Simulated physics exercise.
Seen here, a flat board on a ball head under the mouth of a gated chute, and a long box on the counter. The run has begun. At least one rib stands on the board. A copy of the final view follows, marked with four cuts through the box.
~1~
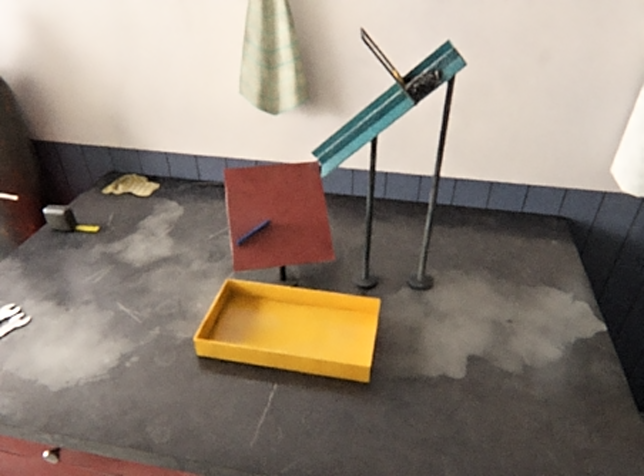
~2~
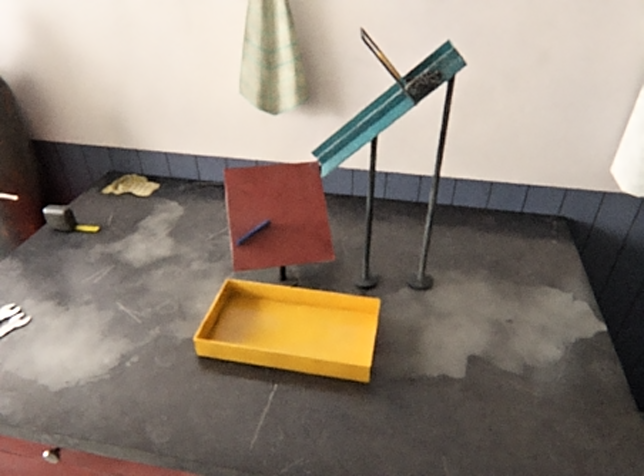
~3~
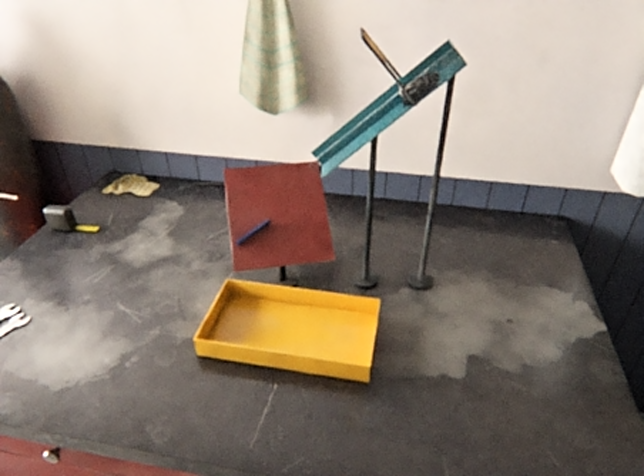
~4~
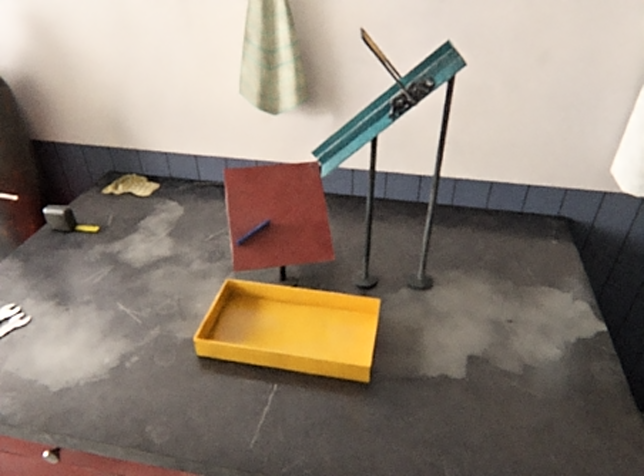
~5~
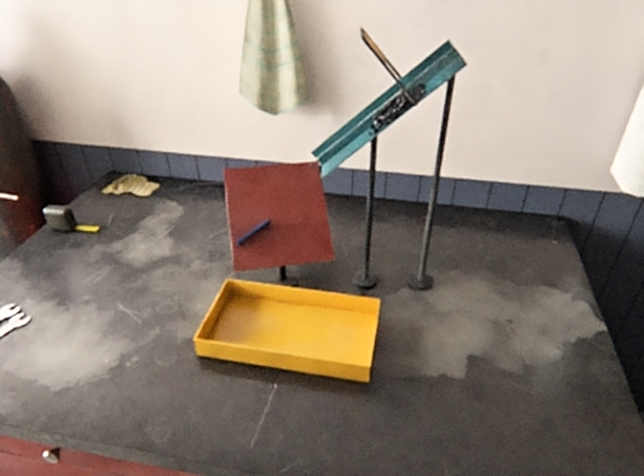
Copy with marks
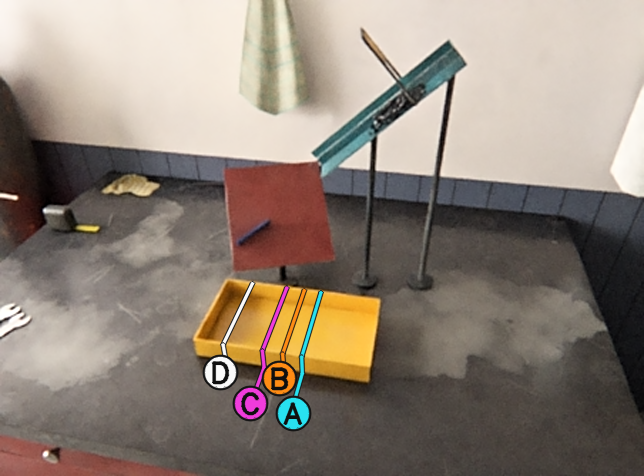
In this clip, a cluster of small black beans starts near the top of a sloping teal chute and slides a short way down to the left, while the tilted reddish board and the yellow box below stay still.
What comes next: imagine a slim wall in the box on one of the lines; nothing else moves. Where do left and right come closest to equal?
Best: C.
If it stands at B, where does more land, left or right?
The left side.
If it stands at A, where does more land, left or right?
Left.
On the marked copy, line A crosses the front rim at (301, 356); line B crosses the front rim at (282, 353); line C crosses the front rim at (262, 349); line D crosses the front rim at (223, 343).
Choosing A, of what is caught, nearly all on the left of the divider, a stray few on the right.
Choosing B, of what is caught, most on the left of the divider, a small part on the right.
Choosing C, of what is caught, about half on the left of the divider, about half on the right.
Choosing D, of what is caught, a small part on the left of the divider, most on the right.
